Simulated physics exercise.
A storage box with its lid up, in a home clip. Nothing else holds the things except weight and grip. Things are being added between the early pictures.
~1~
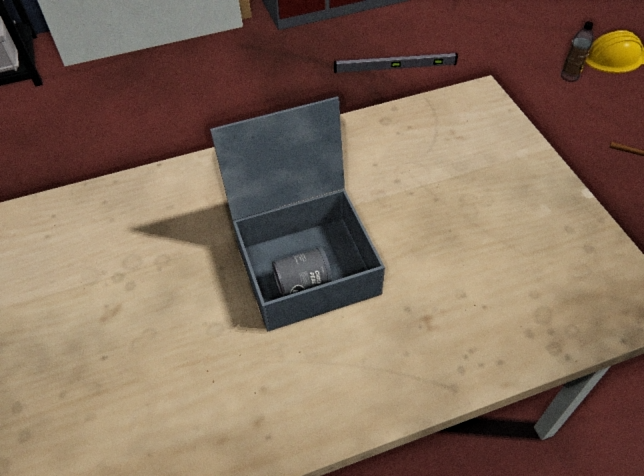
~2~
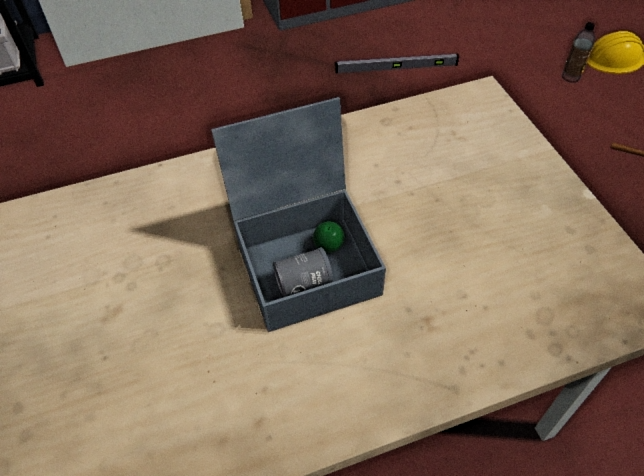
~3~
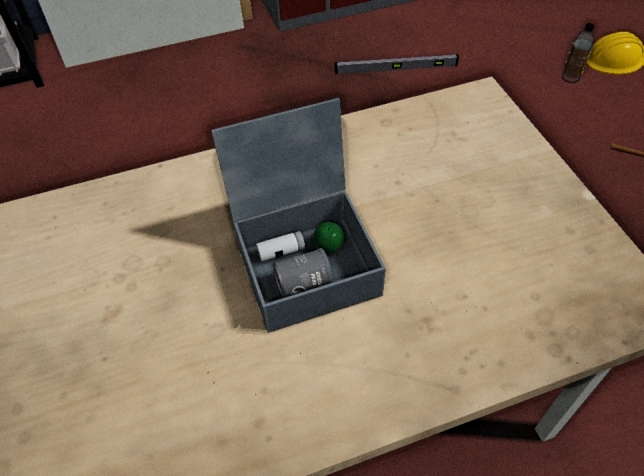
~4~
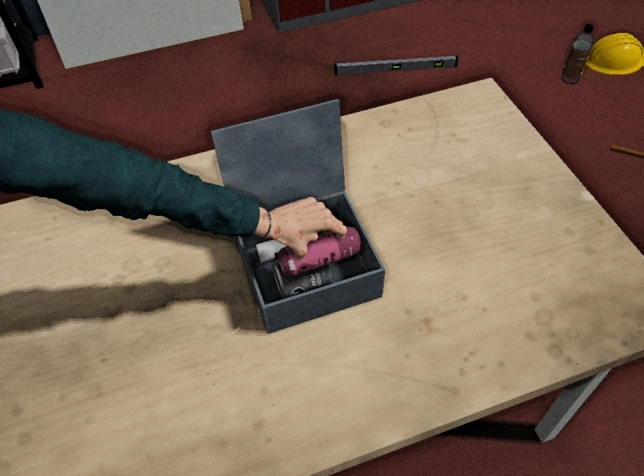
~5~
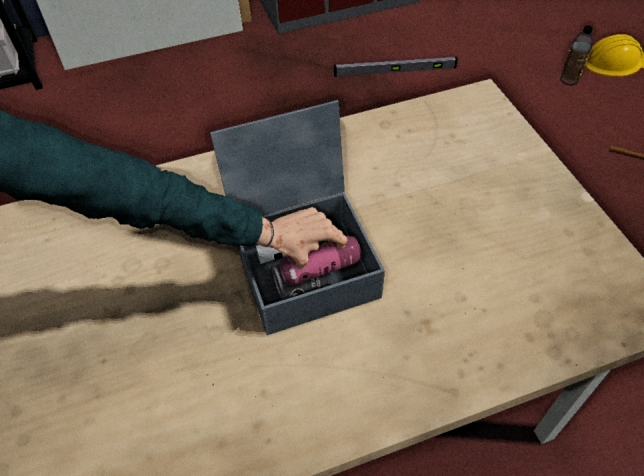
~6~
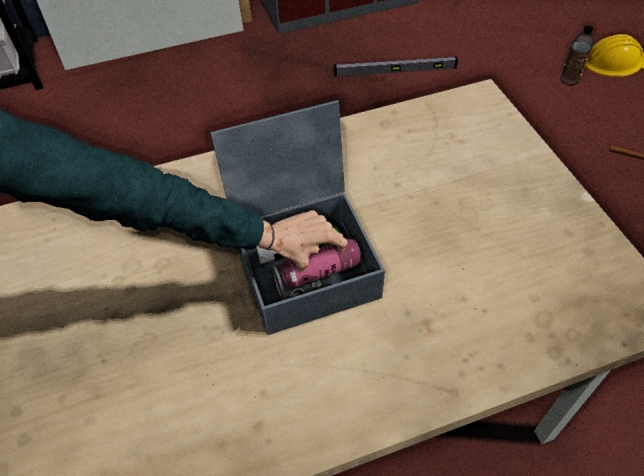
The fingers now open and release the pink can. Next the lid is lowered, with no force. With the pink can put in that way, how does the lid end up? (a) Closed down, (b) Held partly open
Option a: Closed down.
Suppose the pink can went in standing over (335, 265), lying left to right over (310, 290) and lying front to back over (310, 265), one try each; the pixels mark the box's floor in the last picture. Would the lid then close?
Attempt one, it is left gaping; attempt two, it settles down; attempt three, it is left gaping.
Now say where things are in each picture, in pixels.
In the first frame, the last thing is not in view yet.
In the second frame, the last thing is not in view yet; green apple (329, 237).
In the third frame, the last thing is not in view yet; grey tin (302, 273).
In the fourth frame, on its way; pink can (319, 251).
In the fifth frame, on its way; pink can (320, 260).
In the sixth frame, put in, still held; pink can (320, 263).
Then, 1.10 s on from there, lid starting down; pink can shifted about its own width near (322, 291); grey tin shifted about its own width; white shaker shifted a little.
Then, 1.70 s on from there, lid 44° above the rim; pink can shifted about its own width near (322, 291); grey tin shifted about its own width.
In the end, lid shut; moved from the start, pink can and grey tin; the other 2 unmoved. At the end, from the last picture's camera, pink can near (322, 291).
